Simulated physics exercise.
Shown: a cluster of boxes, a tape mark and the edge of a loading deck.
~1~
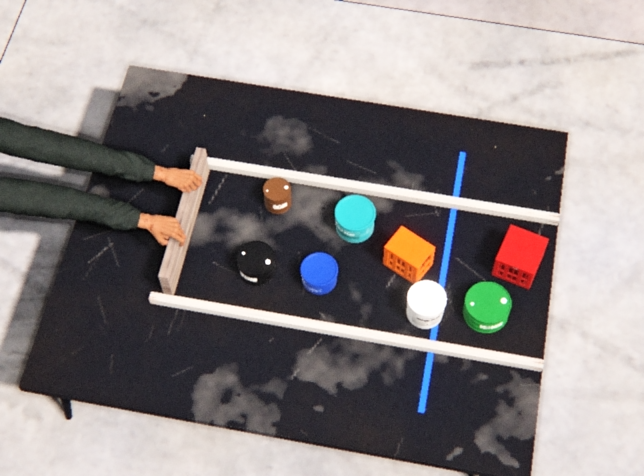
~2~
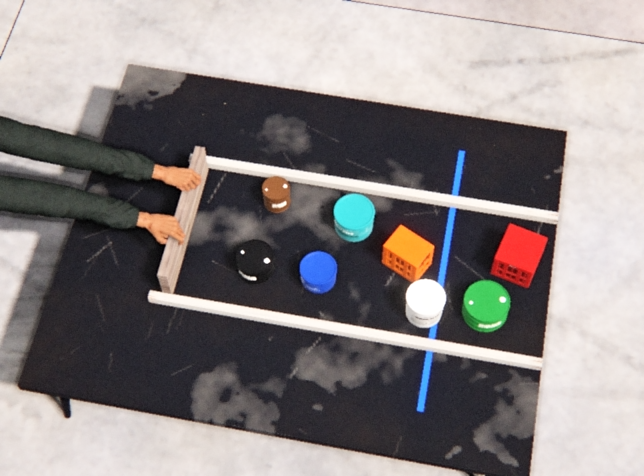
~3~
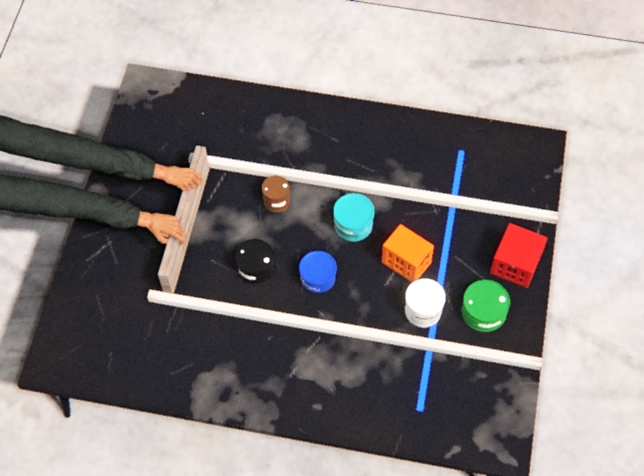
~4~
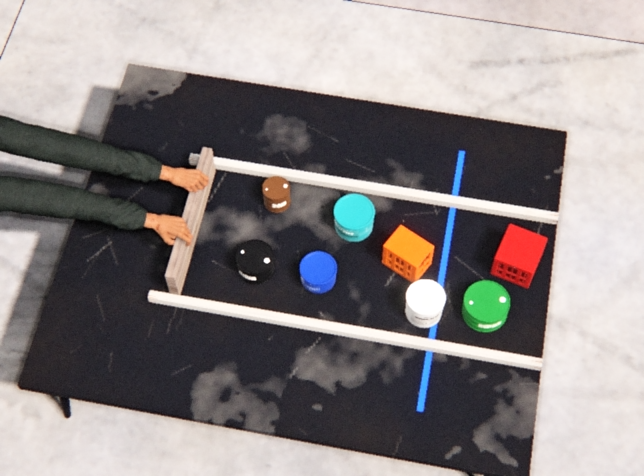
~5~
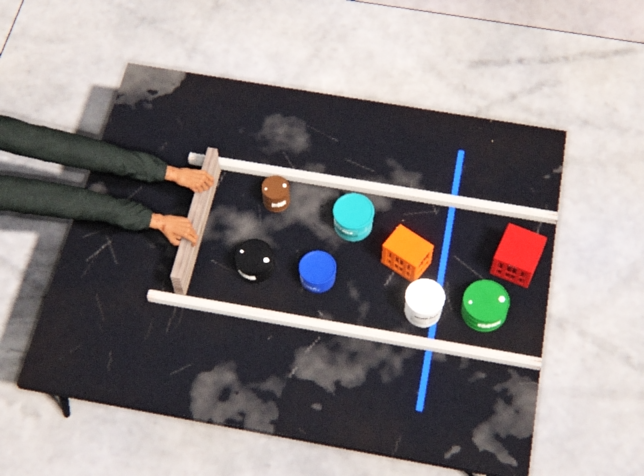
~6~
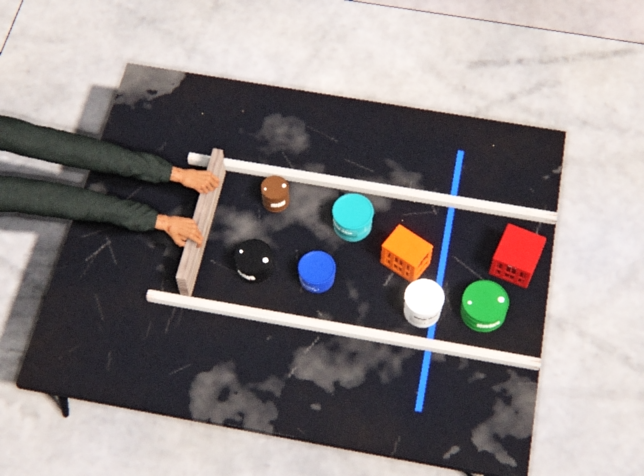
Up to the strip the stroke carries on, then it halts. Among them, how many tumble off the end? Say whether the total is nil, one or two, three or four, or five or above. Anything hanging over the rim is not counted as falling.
The total is nil.
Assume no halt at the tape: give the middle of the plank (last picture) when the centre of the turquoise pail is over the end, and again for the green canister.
The middle is at (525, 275) when it's the turquoise pail, and at (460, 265) when it's the green canister.
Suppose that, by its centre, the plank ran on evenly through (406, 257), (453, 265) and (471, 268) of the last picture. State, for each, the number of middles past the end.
Respectively, 0, 1 and 2.
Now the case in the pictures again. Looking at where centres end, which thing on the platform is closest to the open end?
It's the red crate.
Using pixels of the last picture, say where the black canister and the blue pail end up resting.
The black canister comes to rest at (457, 290), and the blue pail comes to rest at (494, 298).
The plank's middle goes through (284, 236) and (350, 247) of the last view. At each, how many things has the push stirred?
The count is 3 at the first point and 6 at the second.
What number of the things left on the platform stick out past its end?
Result: 2.
Early on, none off yet; red crate at rest near (518, 256); green canister at rest near (484, 306); white pail at rest near (423, 304).
A while later, none off yet; red crate at rest near (518, 256); green canister at rest near (484, 306); white pail travelled a little near (438, 311).
Finally, the number that fall off is zero.
